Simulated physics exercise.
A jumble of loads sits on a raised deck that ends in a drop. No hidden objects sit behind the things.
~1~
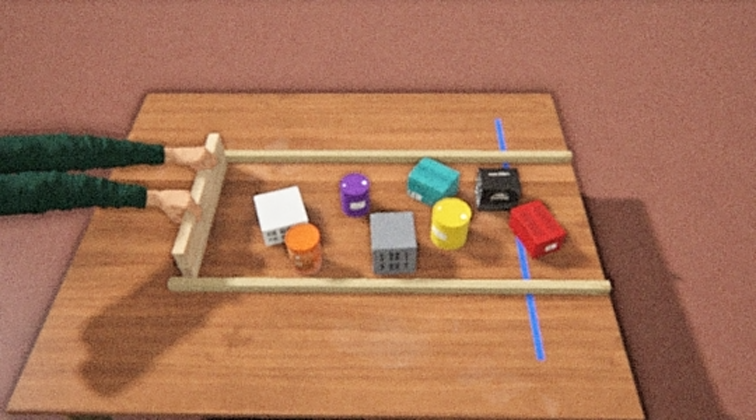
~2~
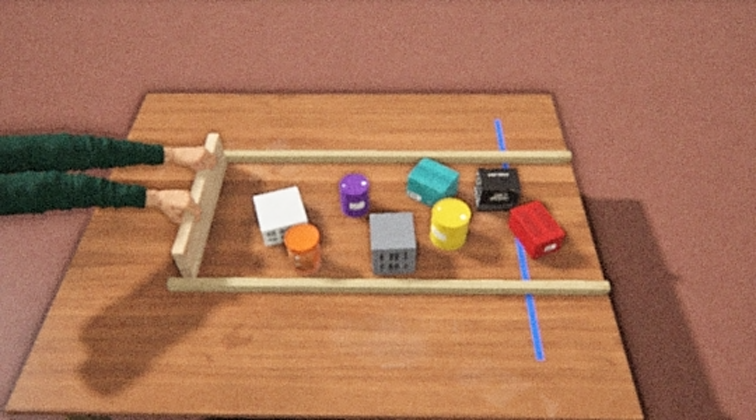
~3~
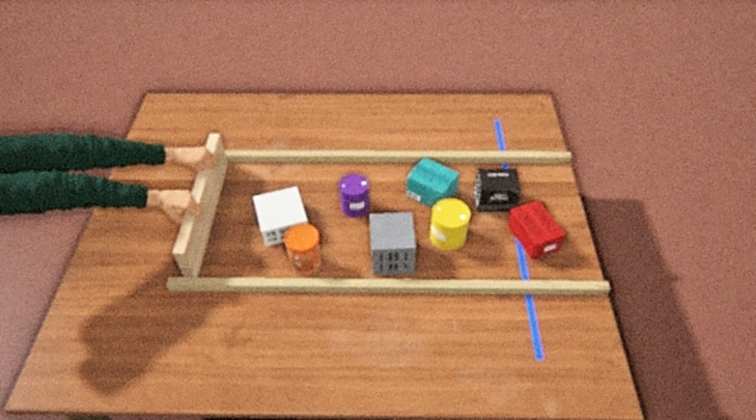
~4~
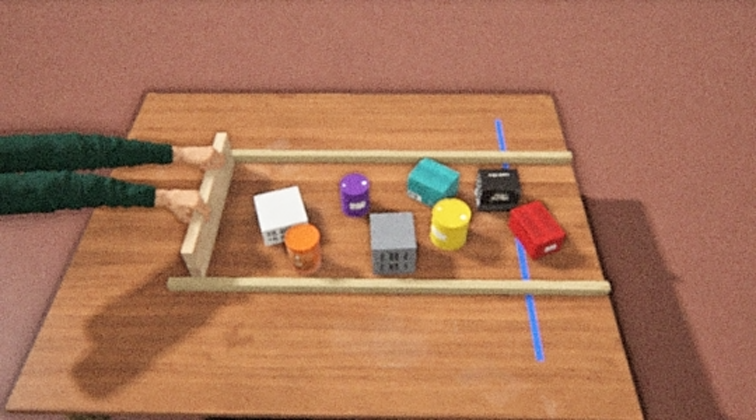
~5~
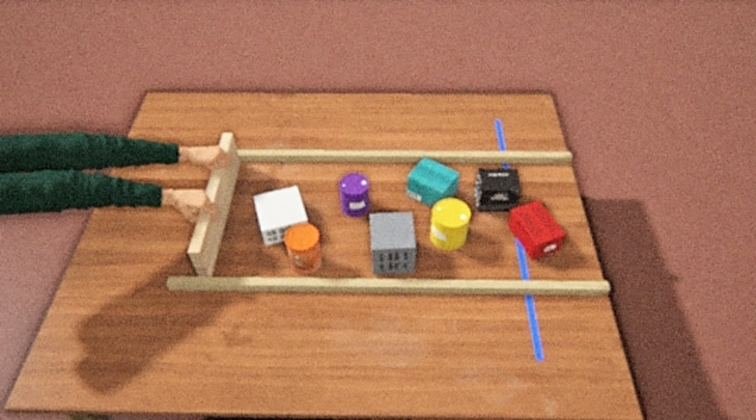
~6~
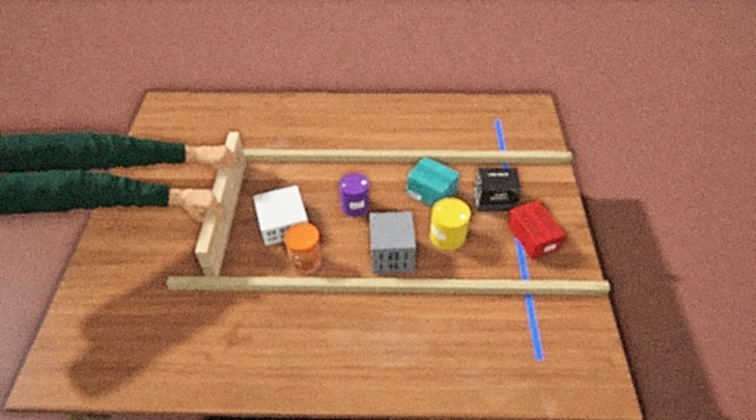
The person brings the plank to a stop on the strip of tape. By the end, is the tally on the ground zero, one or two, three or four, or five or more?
The tally on the ground is one or two.
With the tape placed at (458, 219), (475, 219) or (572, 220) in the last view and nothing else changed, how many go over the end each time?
Respectively, 0, 0 and 8.
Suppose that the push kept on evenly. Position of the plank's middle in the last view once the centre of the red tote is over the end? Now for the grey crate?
Approx. (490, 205) / approx. (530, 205) for the other.
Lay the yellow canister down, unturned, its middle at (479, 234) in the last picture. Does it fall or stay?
It is safe.
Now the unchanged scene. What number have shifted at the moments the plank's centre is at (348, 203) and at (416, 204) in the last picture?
Answer - first 4, then 7.
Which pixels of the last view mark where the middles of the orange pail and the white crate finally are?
The one named first is at (543, 251), the next at (541, 220).
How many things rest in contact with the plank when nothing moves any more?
It adds up to 4.
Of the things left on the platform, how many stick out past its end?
Count: 3.
A little later, none off yet; red tote at rest near (535, 230); black box at rest near (497, 190); yellow canister at rest near (450, 224).
Next, none off yet; red tote at rest near (535, 230); black box at rest near (497, 190); yellow canister shifted a little near (458, 219).
Later still, none off yet; red tote shifted about its own width near (565, 232); black box shifted about its own width near (534, 192); yellow canister shifted well along near (526, 216).
When it is over, the number that fall off is one or two; down, red tote.
